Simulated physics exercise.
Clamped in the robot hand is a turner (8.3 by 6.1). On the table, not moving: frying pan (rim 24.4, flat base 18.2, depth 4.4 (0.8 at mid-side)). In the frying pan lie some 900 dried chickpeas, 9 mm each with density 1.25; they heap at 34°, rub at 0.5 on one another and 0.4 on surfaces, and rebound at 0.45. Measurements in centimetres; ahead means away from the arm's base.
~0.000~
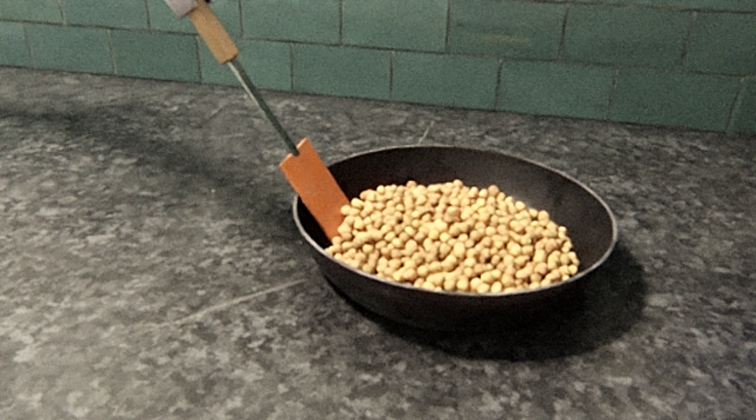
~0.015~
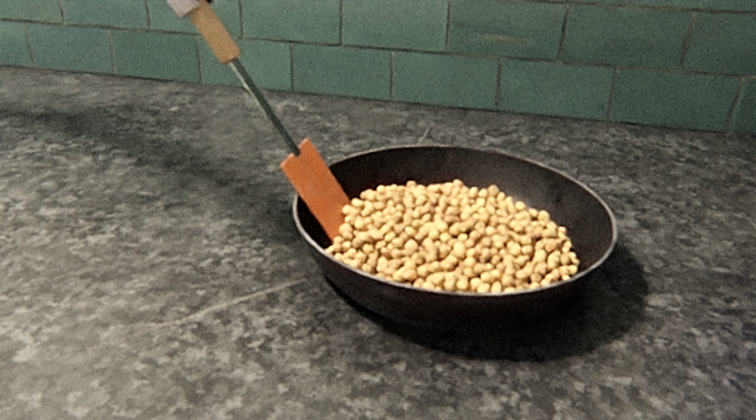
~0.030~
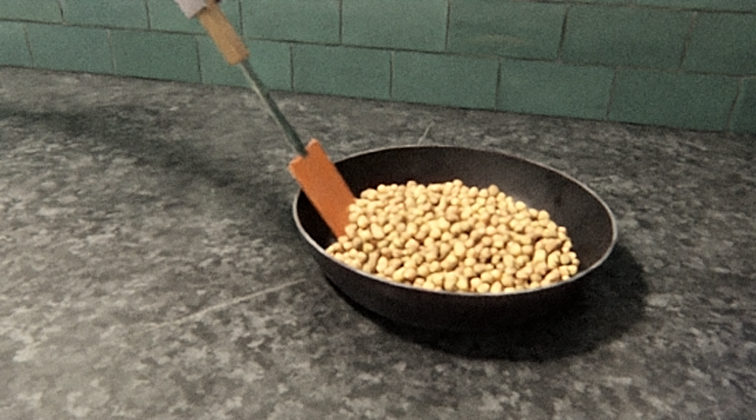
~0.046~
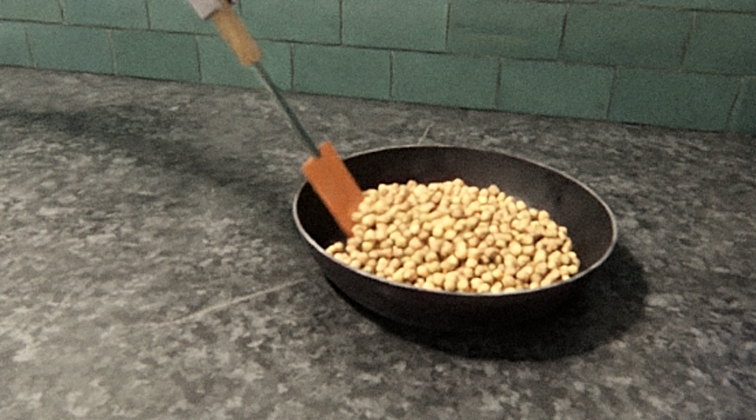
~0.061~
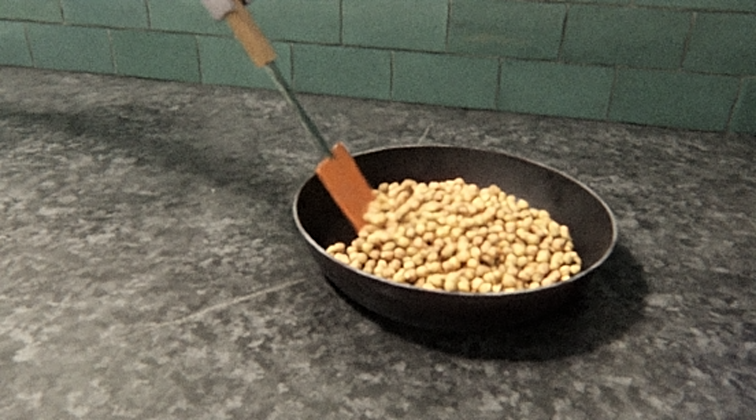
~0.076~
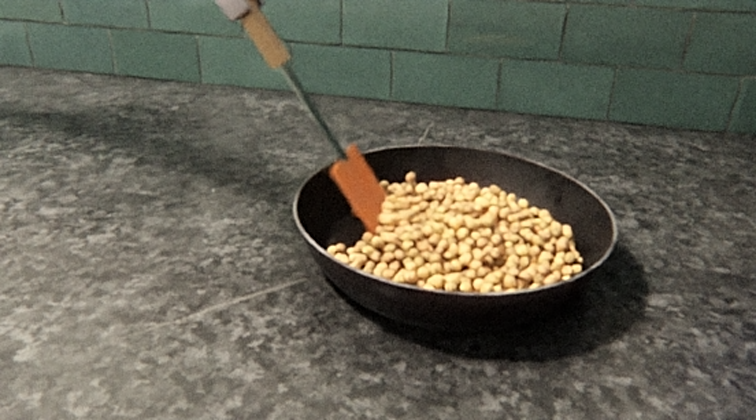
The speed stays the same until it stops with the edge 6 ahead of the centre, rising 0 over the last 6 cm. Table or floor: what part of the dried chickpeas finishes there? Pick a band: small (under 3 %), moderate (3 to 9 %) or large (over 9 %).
The share is small, under 3 %.
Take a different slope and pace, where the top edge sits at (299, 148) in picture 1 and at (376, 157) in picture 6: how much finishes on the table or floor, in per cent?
Around 5 per cent finishes there.
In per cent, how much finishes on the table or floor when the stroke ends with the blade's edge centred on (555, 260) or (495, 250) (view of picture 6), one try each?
Close to 5 and close to 0 per cent, respectively.
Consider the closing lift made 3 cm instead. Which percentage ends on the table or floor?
Some 0 per cent.
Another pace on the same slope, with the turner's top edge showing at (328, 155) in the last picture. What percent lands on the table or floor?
Near 0 in a hundred.
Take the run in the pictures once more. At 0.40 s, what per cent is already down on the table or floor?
Close to 0 per cent of the load.
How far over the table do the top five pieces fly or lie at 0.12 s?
4 cm or so.
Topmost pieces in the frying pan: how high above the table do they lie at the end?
It reaches around 5.5 cm.
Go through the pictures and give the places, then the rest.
The turner top edge at (293, 151), sloping 56°; upper third of the load around (452, 231), from x 330 to 575, top at y 185; 900 in the frying pan, in the first picture.
The turner top edge at (295, 151), sloping 56°; upper third of the load around (452, 230), from x 330 to 575, top at y 185, in the second picture.
The turner top edge at (303, 152), sloping 56°; upper third of the load around (448, 229), from x 330 to 575, top at y 185, in the third picture.
The turner top edge at (316, 154), sloping 56°; upper third of the load around (448, 228), from x 330 to 575, top at y 185, in the fourth picture.
The turner top edge at (329, 155), sloping 56°; upper third of the load around (452, 226), from x 330 to 575, top at y 185, in the fifth picture.
The turner top edge at (342, 157), sloping 56°; upper third of the load around (457, 227), from x 330 to 580, top at y 180; 900 in the frying pan, in the sixth picture.
After 0.12 s, sloping 56°, highest piece 4 above the table; 900 in the frying pan.
After 0.17 s, sloping 56°, highest piece 5 above the table; 900 in the frying pan.
After 0.40 s, sloping 56°, highest piece 5 above the table; 898 in the frying pan, 2 on the table or floor.
After 1.45 s, sloping 56°, highest piece 5 above the table; 898 in the frying pan, 2 on the table or floor.
In the end, 898 in the frying pan, 2 on the table or floor. That is 0 % on the table or floor.
